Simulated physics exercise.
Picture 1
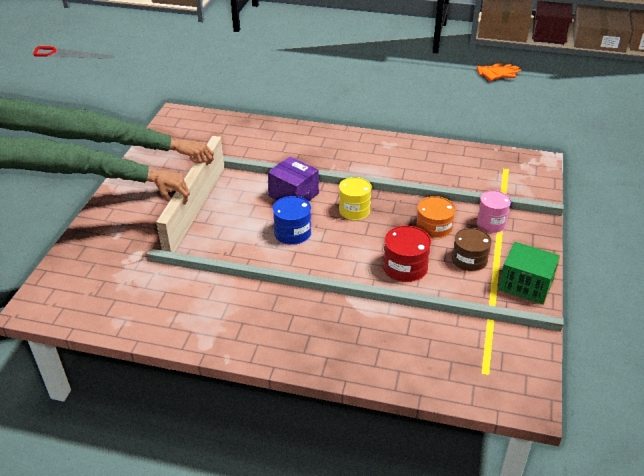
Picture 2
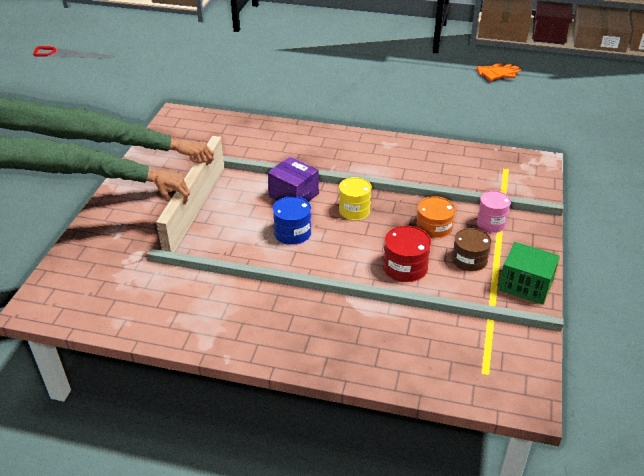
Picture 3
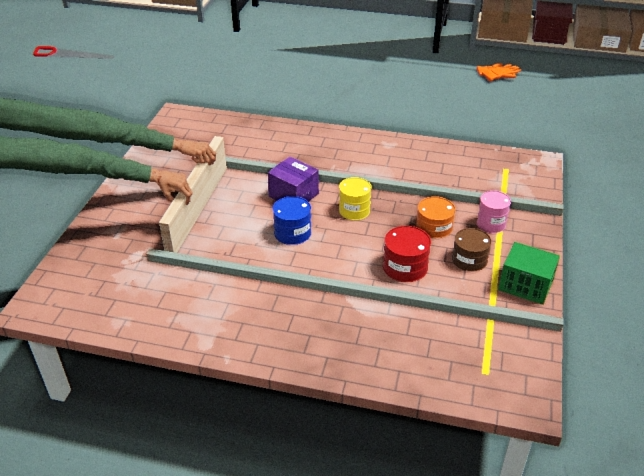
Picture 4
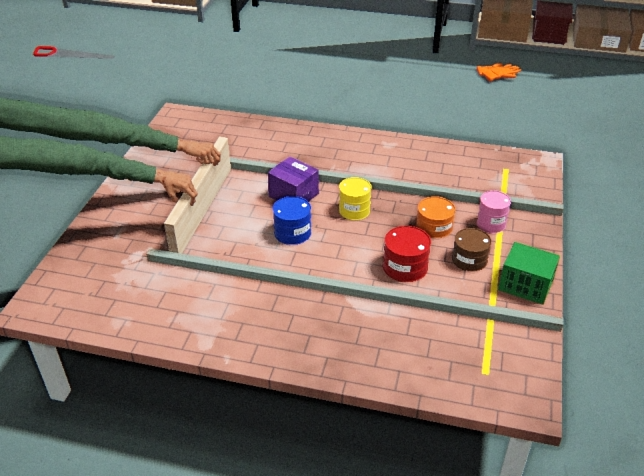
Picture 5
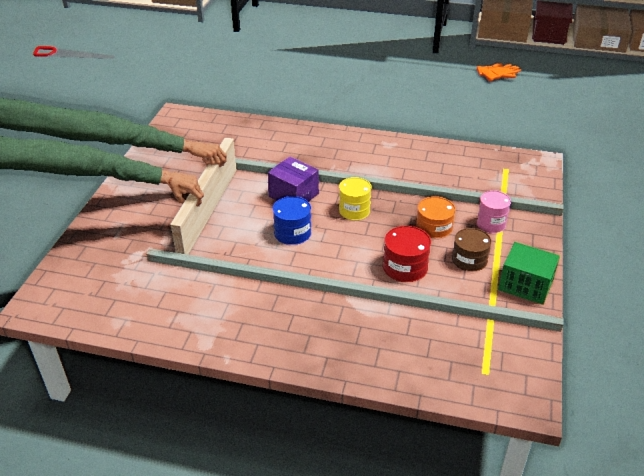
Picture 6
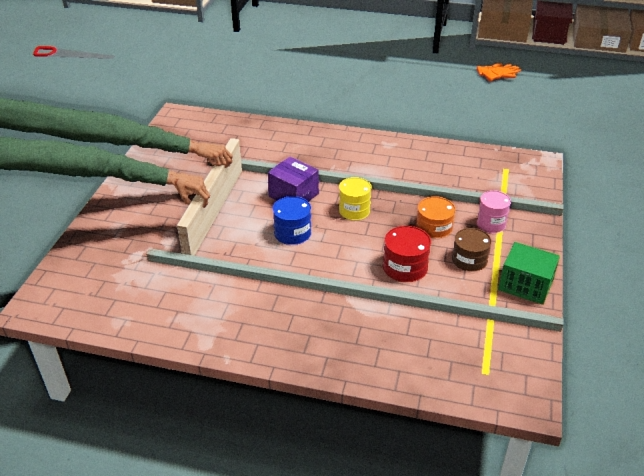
A person's two green-sleeved arms reach in from the left, hands gripping a pale plank on a brick-patterned table, seen from above at an angle in a teal-floored room. Between two grey-green rails sit a purple box, blue, yellow, red, orange, brown and pink canisters, and a green crate by a yellow tape line at right. The hands slide the plank slightly rightward, while the packages and camera stay still.
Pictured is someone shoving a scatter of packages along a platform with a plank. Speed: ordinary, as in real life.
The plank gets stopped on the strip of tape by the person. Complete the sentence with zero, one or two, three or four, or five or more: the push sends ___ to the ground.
The push sends one or two to the ground.
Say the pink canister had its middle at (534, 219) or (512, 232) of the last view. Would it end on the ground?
In turn it slips off; slips off.
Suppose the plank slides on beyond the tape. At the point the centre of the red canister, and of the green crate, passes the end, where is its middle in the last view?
The red canister puts it at (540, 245), the green crate at (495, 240).
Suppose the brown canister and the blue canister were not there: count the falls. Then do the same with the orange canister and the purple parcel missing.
In order, the numbers are 1 and 1.
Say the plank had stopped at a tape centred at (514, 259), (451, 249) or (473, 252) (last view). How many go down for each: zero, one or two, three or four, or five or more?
In order: More than four, then none, then not one.
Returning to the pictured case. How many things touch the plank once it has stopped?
3 in contact.
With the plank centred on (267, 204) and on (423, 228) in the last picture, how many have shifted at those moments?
Tally: First 1; then 7.
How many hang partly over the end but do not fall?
The total would be 3.
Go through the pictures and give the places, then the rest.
The first picture shows green crate (529, 273); pink canister (494, 212); brown canister (471, 250); plank (193, 193); tape (497, 256).
The second picture shows pink canister (494, 212); orange canister (436, 217).
The third picture shows brown canister (471, 250); plank (196, 193).
The fourth picture shows green crate (529, 273); yellow canister (355, 199).
The fifth picture shows pink canister (494, 212); blue canister (292, 220).
The sixth picture shows green crate (529, 273); pink canister (494, 212); brown canister (471, 250); plank (212, 196); tape (497, 256).
A little later, none off yet; green crate at rest near (529, 273); pink canister at rest near (494, 212); brown canister at rest near (471, 250).
When it is over, the number that fall off is one or two; down, orange canister and green crate.
